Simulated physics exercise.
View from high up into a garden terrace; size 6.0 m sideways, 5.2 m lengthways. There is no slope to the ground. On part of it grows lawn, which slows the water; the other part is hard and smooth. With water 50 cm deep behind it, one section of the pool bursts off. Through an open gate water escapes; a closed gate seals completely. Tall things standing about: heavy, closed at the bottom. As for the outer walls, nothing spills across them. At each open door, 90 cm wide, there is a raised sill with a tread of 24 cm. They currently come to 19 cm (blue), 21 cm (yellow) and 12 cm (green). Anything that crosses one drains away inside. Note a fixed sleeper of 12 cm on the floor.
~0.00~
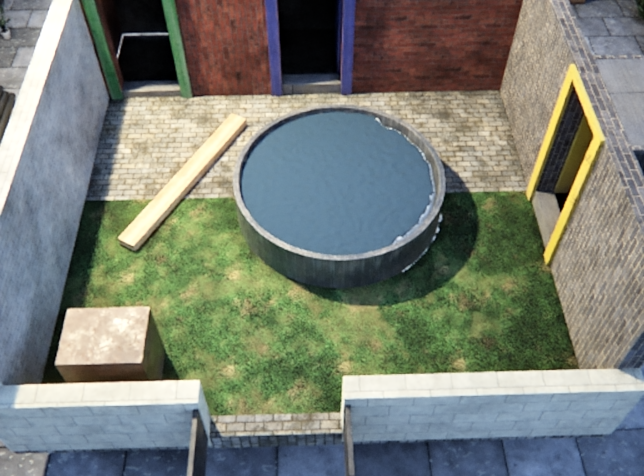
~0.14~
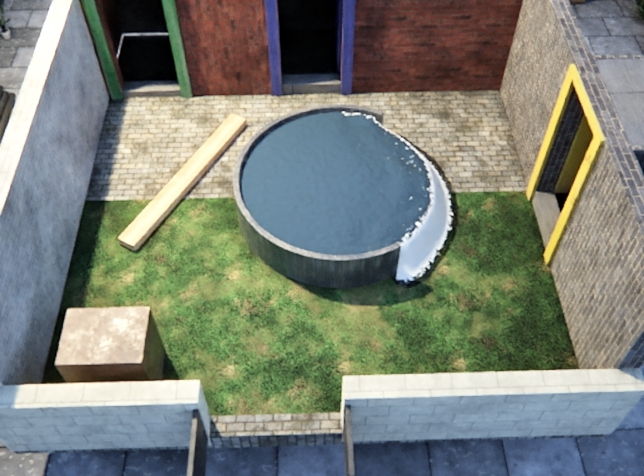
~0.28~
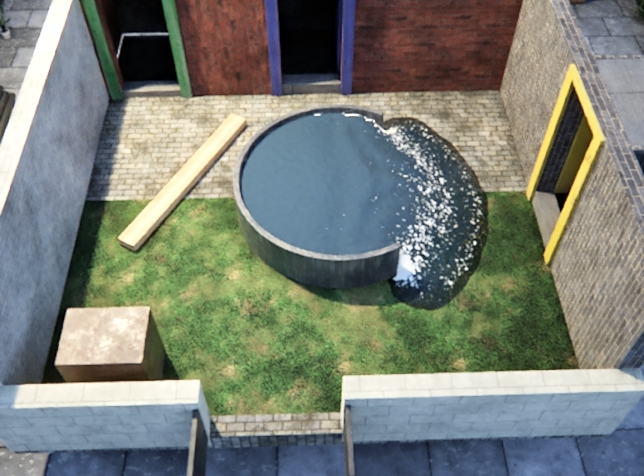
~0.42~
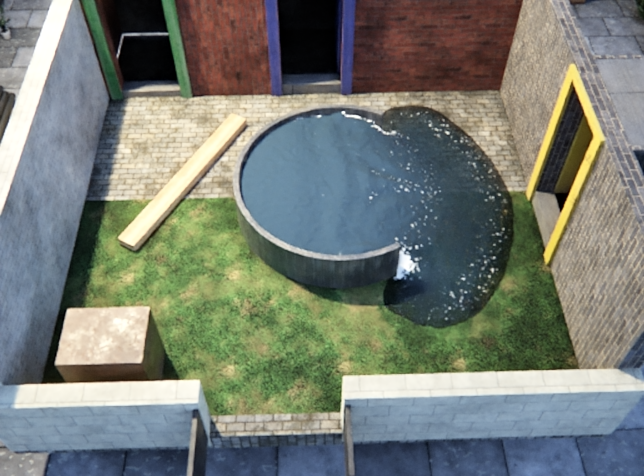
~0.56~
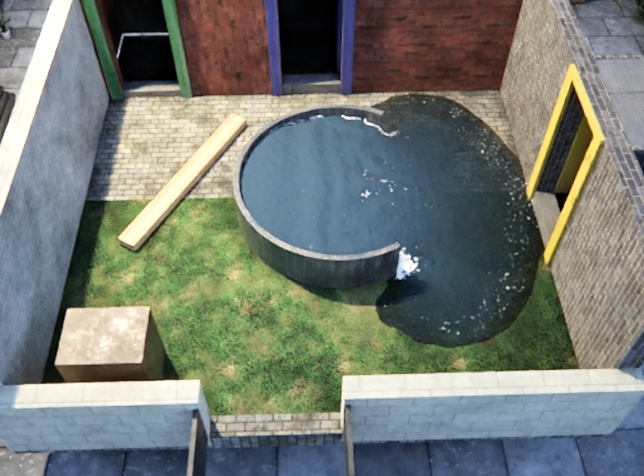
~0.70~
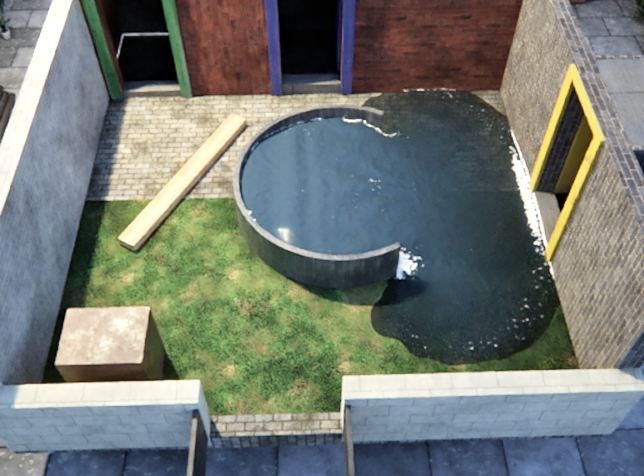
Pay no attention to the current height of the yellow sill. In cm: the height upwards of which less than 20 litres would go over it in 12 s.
24 cm.
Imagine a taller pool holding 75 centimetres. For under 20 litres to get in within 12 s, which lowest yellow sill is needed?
39 cm.
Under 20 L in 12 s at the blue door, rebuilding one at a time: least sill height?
The blue one would have to be about 4.5 cm high.
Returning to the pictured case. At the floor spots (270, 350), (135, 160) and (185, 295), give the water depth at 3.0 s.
Approx. 0 / 0 / 0 cm.
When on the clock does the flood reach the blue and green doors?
Blue at 1.8 s, green at 3.8 s.
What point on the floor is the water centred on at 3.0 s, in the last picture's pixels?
(430, 212).
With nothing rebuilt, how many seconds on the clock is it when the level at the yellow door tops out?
Peak time: Around 1.8 s.
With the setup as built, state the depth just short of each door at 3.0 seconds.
Blue door 7 cm, yellow door 23 cm, green door 0 cm.
After 1.4 s water covers 35 % of the floor, deepest (38 cm) near (501, 104); 28 cm at the yellow door, 0 litres in over its 21 cm sill.
After 3.0 s water covers 45 % of the floor, deepest (30 cm) near (499, 96); 23 cm at the yellow door, 39 litres in over its 21 cm sill.
After 12.0 s water covers 95 % of the floor, deepest (10 cm) near (216, 254); 7 cm at the yellow door, 42 litres in over its 21 cm sill.
At the yellow door as built, the water arrived by 0.6 s and peaked near 32 cm at 1.8 s.
With a sill of 22 cm, 35 litres would have come in within the 12 s; with 29.5 cm, 3 litres. So under 20 litres takes about 24 cm.
